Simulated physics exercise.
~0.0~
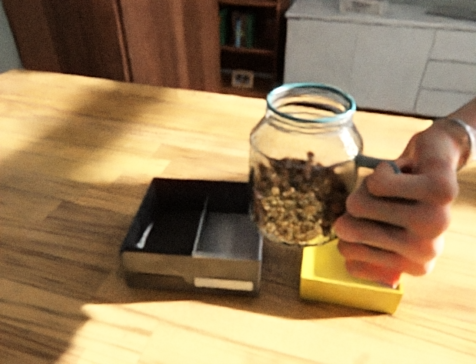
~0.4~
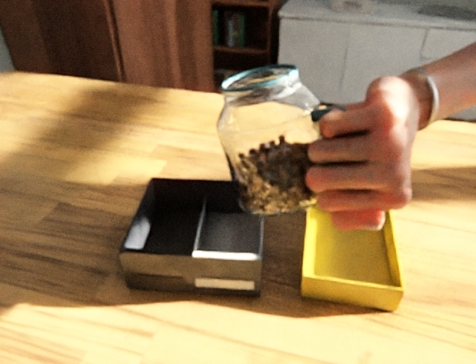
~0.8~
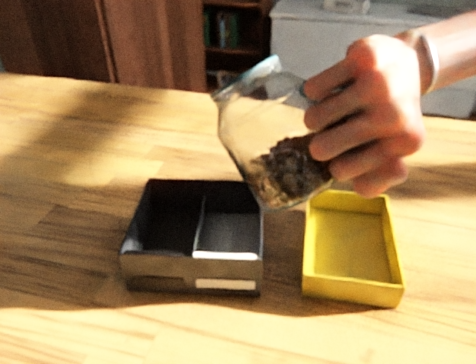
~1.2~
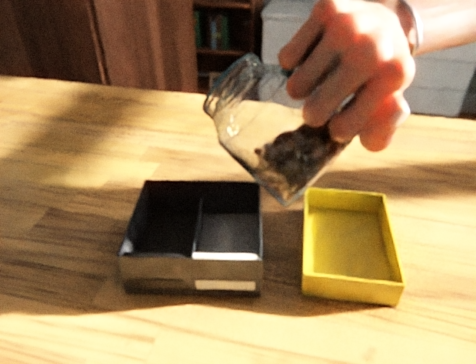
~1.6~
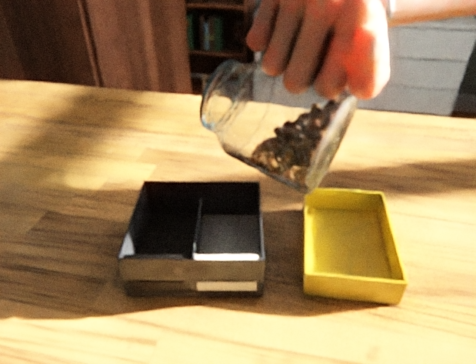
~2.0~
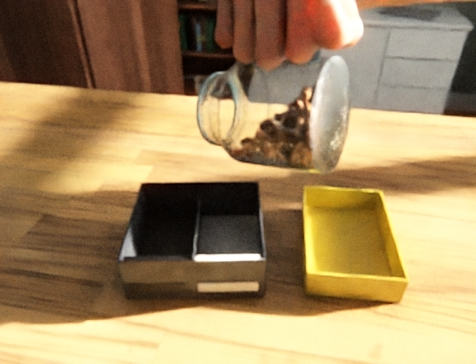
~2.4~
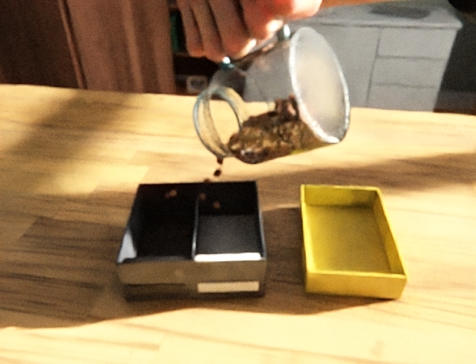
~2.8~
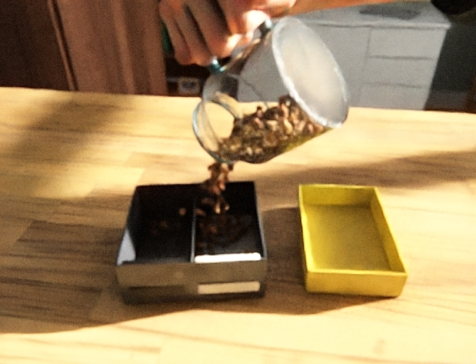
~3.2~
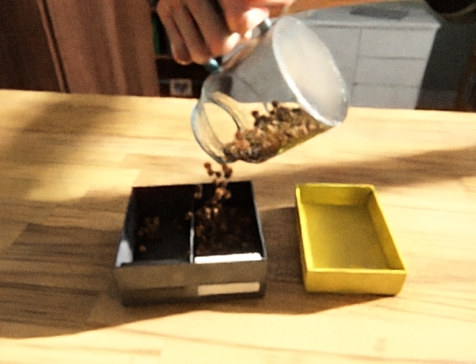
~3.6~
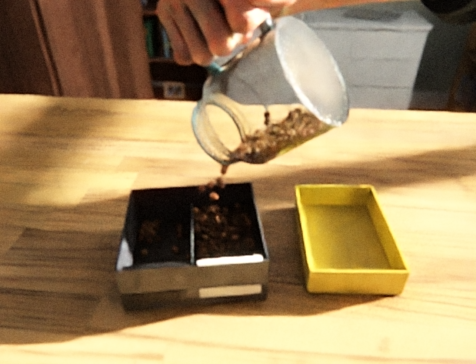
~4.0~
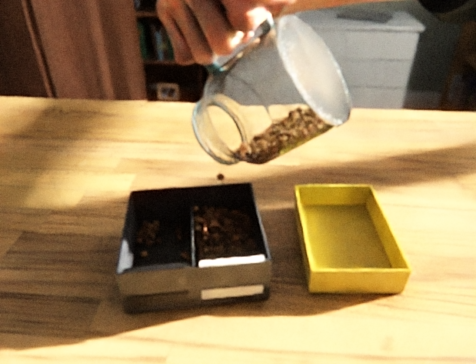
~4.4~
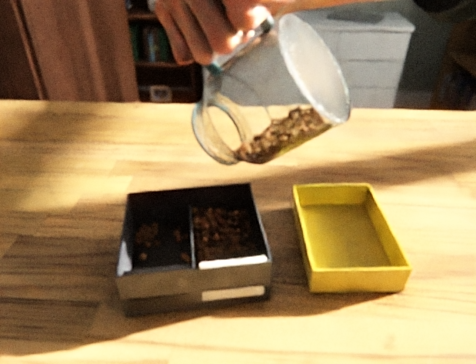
A hand lifted a glass jar of small brown cereal balls and tipped it over a divided dark tin, spilling most into the right section and a few into the left, while some stayed in the jar and the yellow tin remained empty.
